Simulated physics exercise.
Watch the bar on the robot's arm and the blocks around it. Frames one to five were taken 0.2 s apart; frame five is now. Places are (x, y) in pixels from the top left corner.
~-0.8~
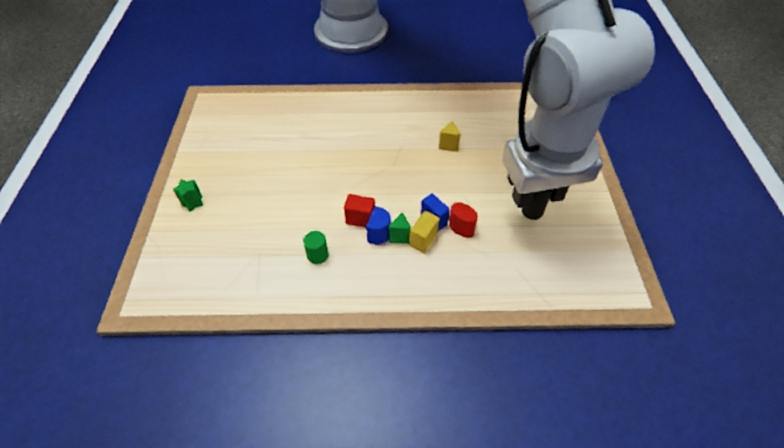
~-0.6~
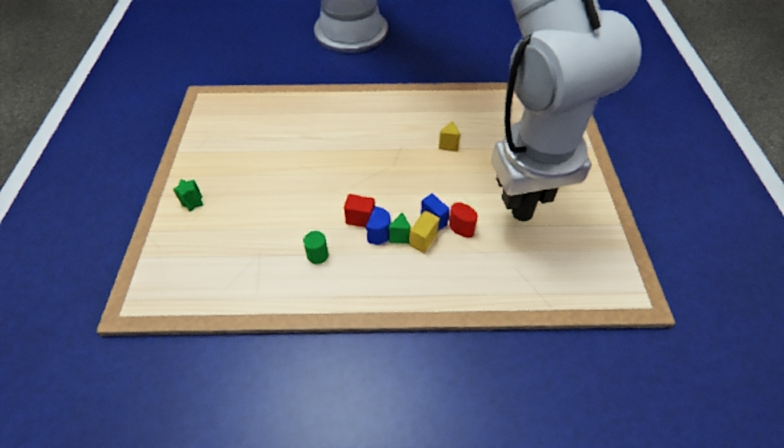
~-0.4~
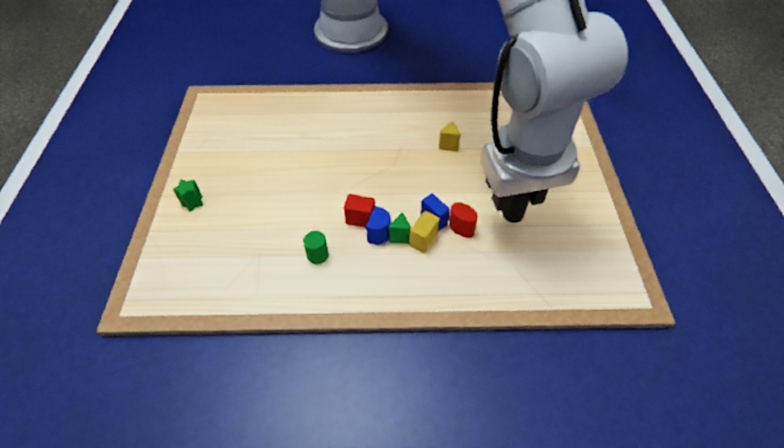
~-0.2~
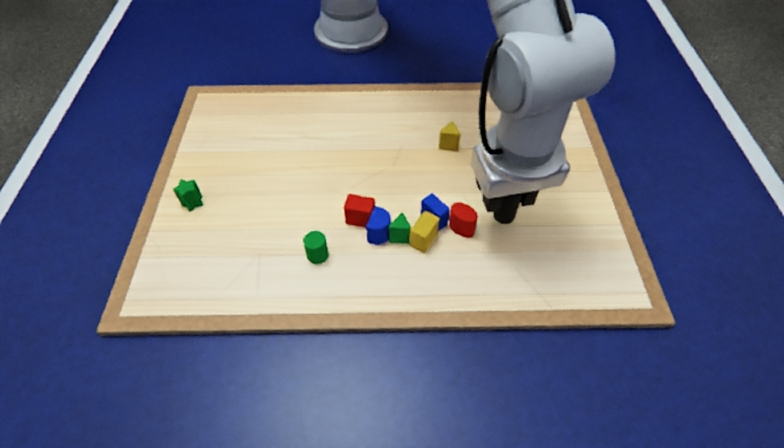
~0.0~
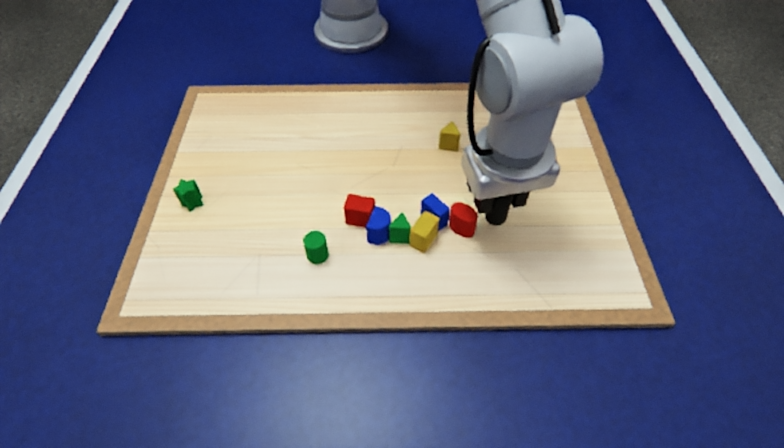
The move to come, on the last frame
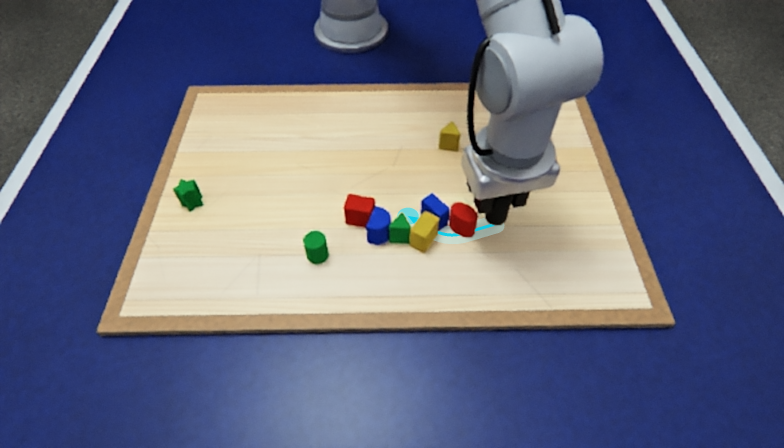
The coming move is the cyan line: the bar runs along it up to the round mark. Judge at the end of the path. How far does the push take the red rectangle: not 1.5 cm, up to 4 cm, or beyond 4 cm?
That block covers short of 1.5 cm.
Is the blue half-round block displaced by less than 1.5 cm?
Yes, that is what happens.
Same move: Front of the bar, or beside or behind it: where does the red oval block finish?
The bar pushes it to the end.
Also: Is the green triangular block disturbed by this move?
The green triangular block is moved.
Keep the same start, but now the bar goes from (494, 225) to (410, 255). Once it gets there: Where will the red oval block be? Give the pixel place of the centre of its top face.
Put as a pixel place, it's (437, 211).
Path on the board, from (494, 225) through (465, 233) and (434, 231) to (408, 216).
On the path given first. One third of the way, bar at (466, 226); blue rectangle at (424, 199); red oval block at (446, 211), turned 45° clockwise.
Two thirds of the way, bar at (435, 224); green triangular block at (396, 226), turned 20° anticlockwise; yellow rectangle at (411, 220), turned 75° anticlockwise; blue rectangle at (407, 187); red oval block at (422, 202), turned 85° clockwise.
At the end, bar at (408, 209); red rectangle in place; blue half-round block at (377, 218); green triangular block at (394, 227), turned 25° anticlockwise; yellow rectangle at (409, 220), turned 85° anticlockwise; blue rectangle at (391, 170), turned 15° clockwise; red oval block at (398, 186), turned 105° clockwise.
